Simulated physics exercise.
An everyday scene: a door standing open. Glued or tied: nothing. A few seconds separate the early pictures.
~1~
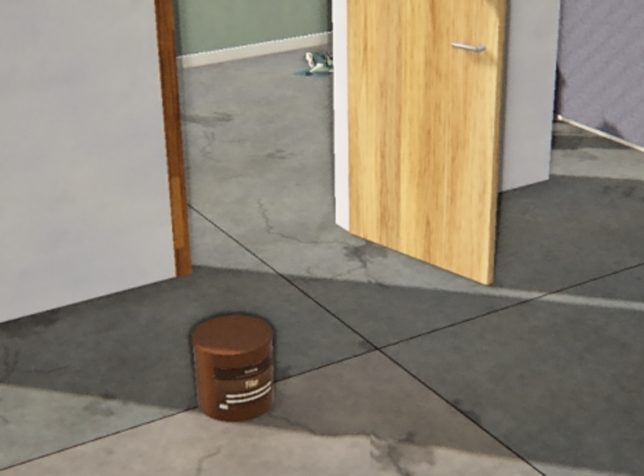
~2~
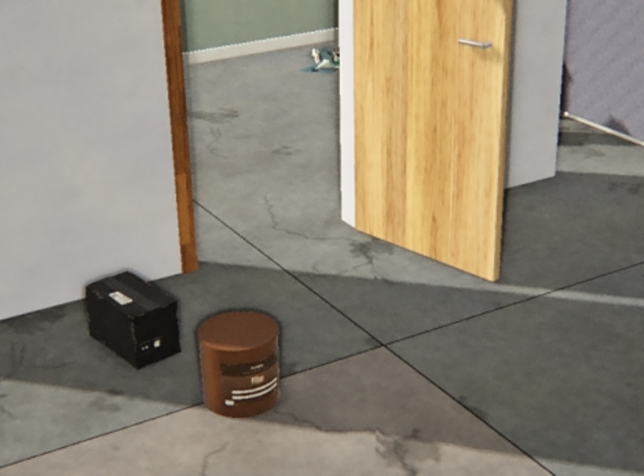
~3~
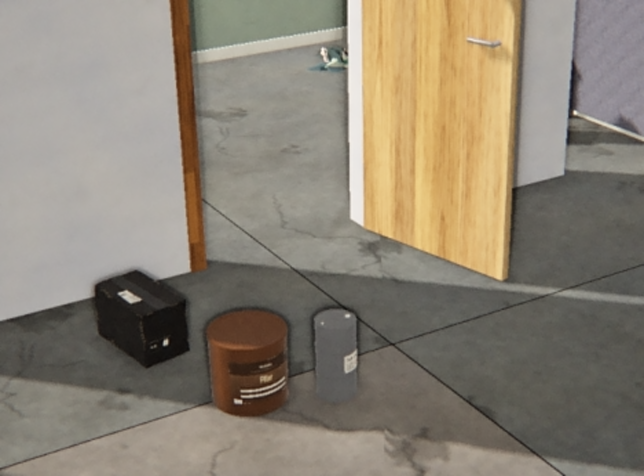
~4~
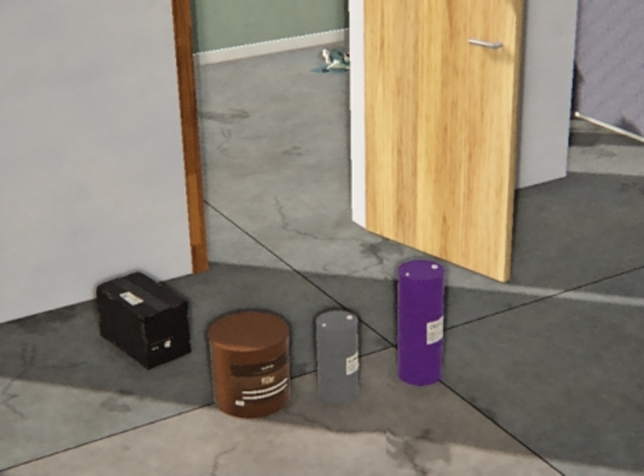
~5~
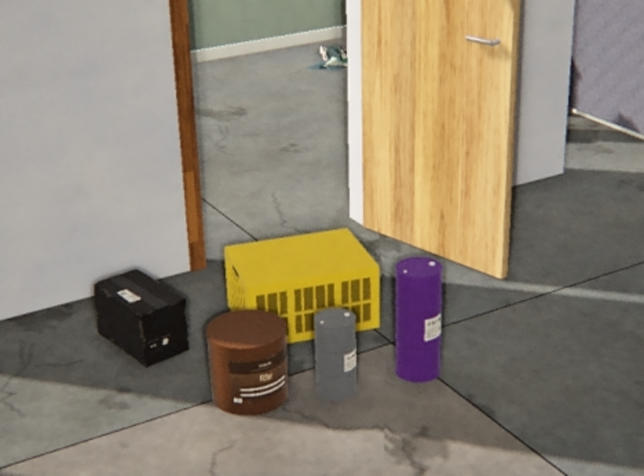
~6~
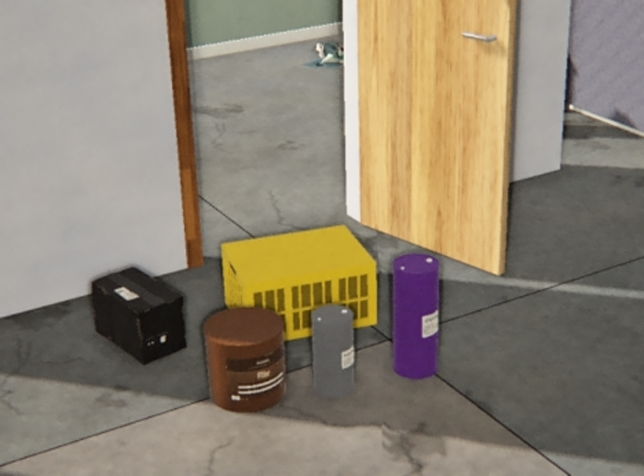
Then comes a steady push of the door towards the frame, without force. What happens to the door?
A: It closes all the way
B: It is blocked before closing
The answer is B.
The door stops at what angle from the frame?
Around 60 degrees.
Then, 0.50 s after the last picture, door at 96°.
Then, 0.90 s after the last picture, door at 82°.
Then, 1.10 s after the last picture, door at 73°.
Then, 1.40 s after the last picture, door at 60°.
At rest, door at 58°; all 5 in place. Seen from the same camera at the end, yellow chest near (295, 284).
